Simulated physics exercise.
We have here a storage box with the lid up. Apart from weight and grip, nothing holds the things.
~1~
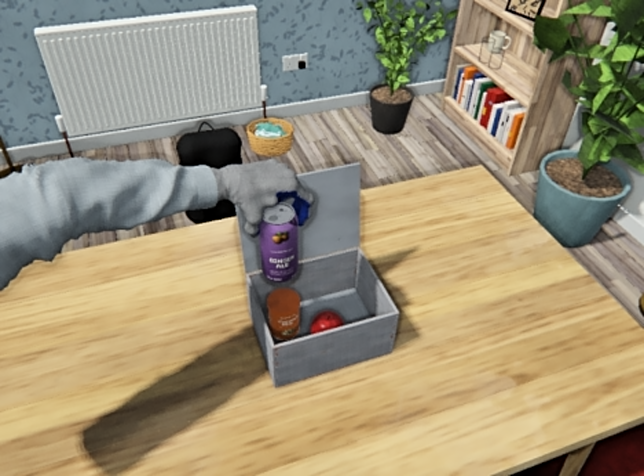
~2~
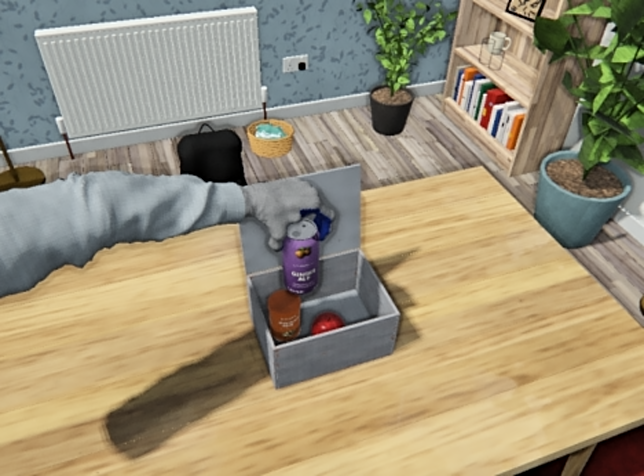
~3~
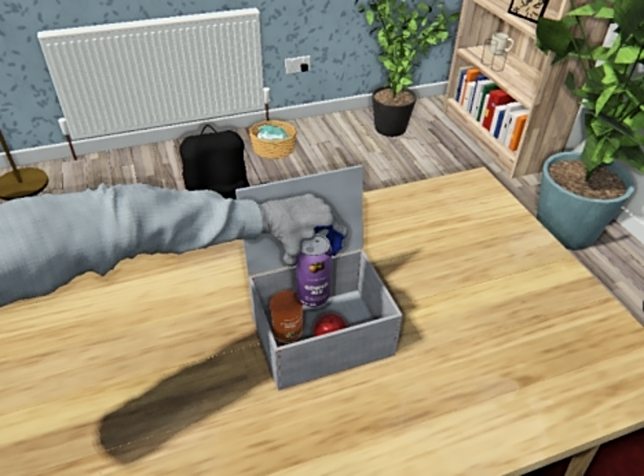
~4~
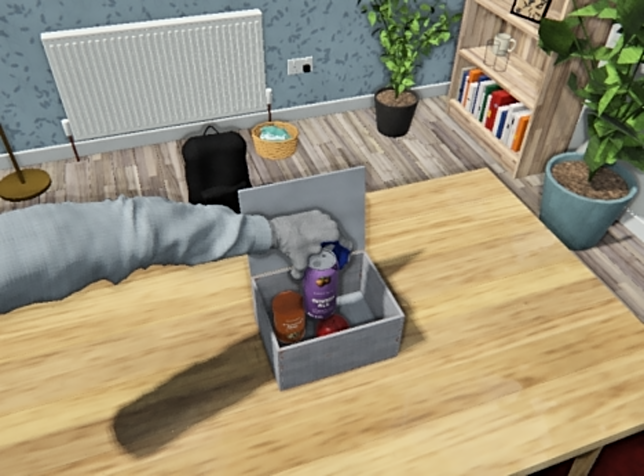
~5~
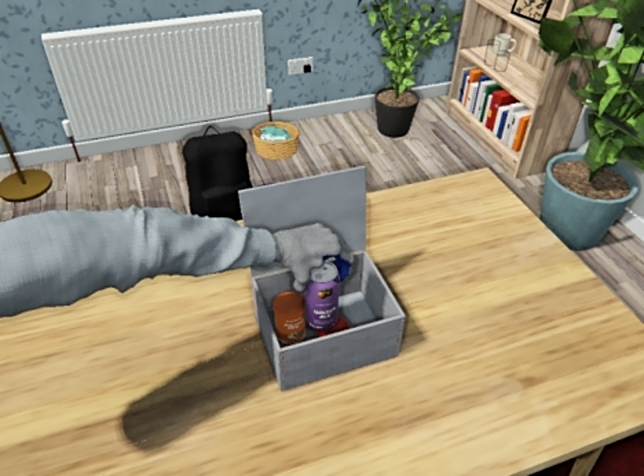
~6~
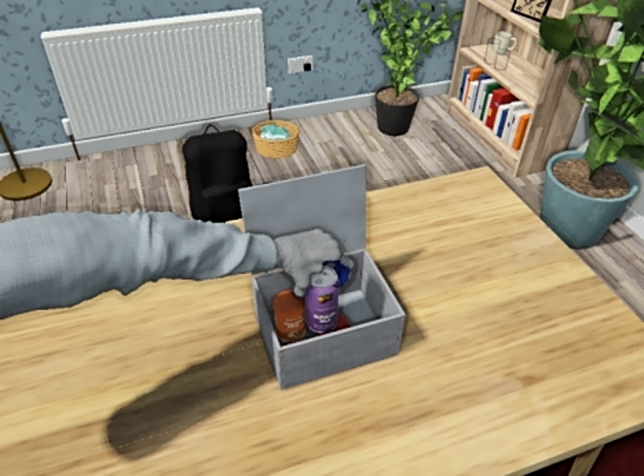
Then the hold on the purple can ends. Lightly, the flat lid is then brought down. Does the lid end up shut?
Yes.
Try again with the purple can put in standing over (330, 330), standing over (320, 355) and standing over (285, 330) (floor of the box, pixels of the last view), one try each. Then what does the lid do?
Try 1: Lid shut; try 2: Lid shut; try 3: Lid not shut.
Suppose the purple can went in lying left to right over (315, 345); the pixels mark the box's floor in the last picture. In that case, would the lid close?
The lid stays partly open.
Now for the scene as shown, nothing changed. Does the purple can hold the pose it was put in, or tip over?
It ends up leaning.
Then, 0.40 s later than the last frame, purple can on its side near (311, 342); red apple moved about its own width.
Then, 1.40 s later than the last frame, lid 72° above the rim; purple can on its side near (316, 349); red apple moved about its own width.
Then, 2.00 s later than the last frame, lid 17° above the rim; purple can on its side near (316, 349); red apple moved about its own width.
When it is over, lid shut; lying over in the box, purple can; moved from the start, red apple; orange tin as before. End places, in pixels of the last picture, purple can near (316, 349).
